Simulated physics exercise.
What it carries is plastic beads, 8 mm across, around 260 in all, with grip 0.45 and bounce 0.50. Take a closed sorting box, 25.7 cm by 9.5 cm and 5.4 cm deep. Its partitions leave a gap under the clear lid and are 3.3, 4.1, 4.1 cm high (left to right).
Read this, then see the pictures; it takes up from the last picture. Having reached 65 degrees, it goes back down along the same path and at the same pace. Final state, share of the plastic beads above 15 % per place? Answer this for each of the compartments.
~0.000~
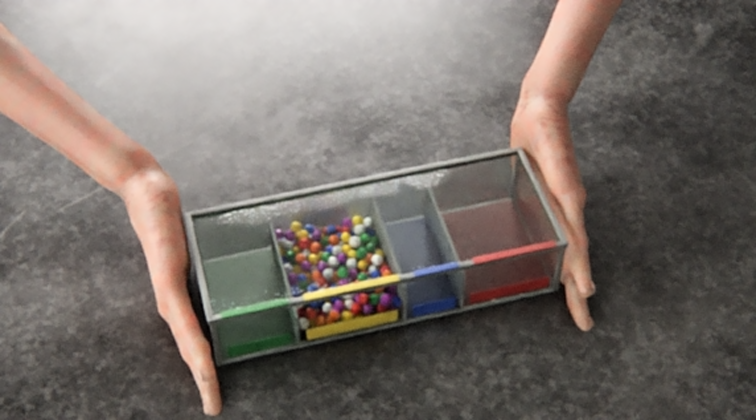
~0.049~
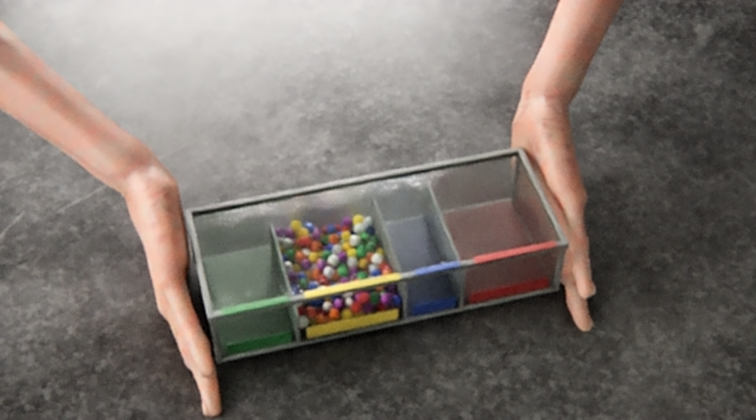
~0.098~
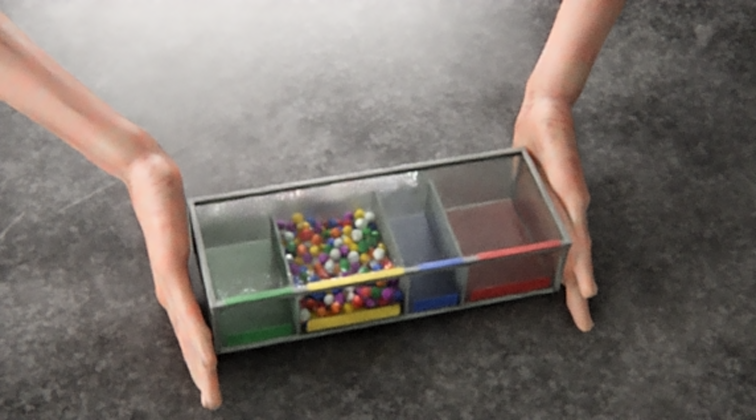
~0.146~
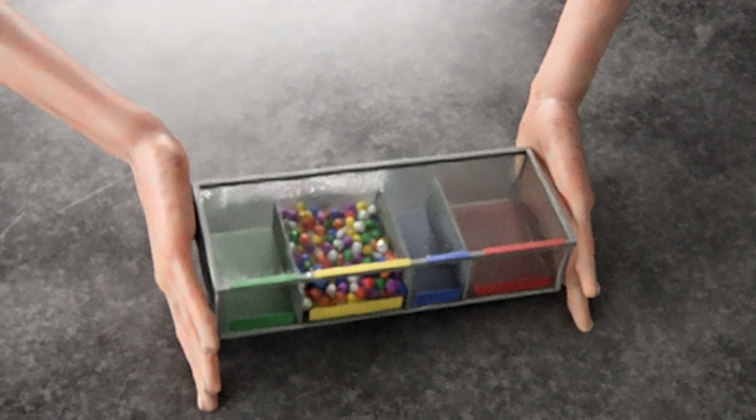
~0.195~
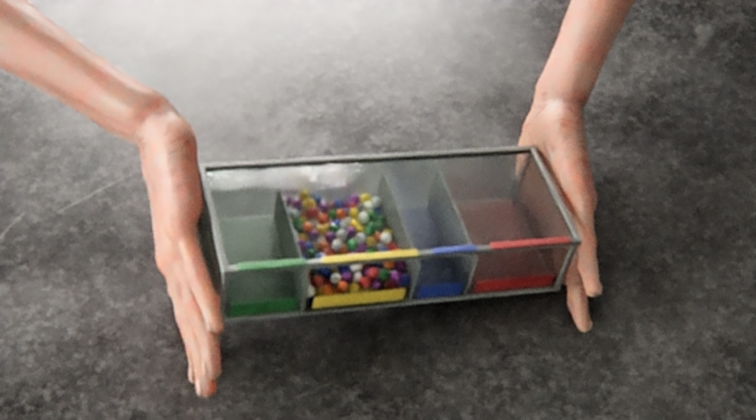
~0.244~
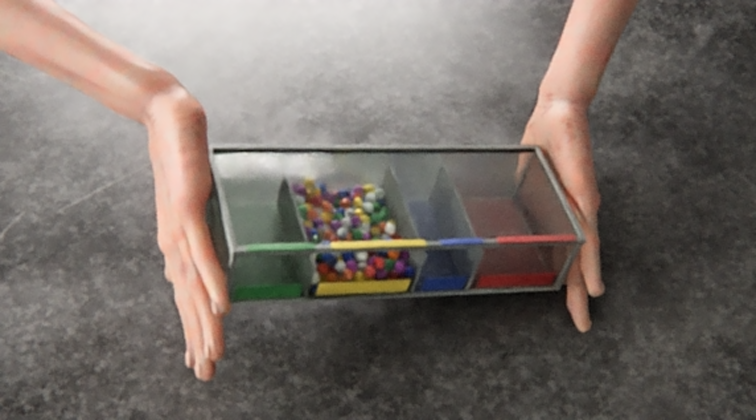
Red compartment N, blue compartment N, green compartment N, yellow compartment Y.
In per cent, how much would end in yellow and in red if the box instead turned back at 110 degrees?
Yellow 75 %; red 20 %.
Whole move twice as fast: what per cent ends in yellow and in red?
In per cent, yellow gets 90 and red gets 0.
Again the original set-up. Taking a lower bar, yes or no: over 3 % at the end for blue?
Result for blue: True.
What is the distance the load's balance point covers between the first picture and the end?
I'd say close to 2.5 cm in total.
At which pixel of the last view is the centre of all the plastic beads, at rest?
Centre at rest: Approx. (363, 267) px.
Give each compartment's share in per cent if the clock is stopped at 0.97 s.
Red 0, blue 5, green 0, yellow 95.
After 0.97 s, tilt 64 degrees; blue 5 %, yellow 95 %.
After 1.45 s, tilt 28 degrees; blue 10 %, yellow 90 %.
After 2.01 s, tilt 0 degrees; blue 10 %, yellow 90 %.
In the end, at 2.5 s, red 0 %, blue 10 %, green 0 %, yellow 90 %.
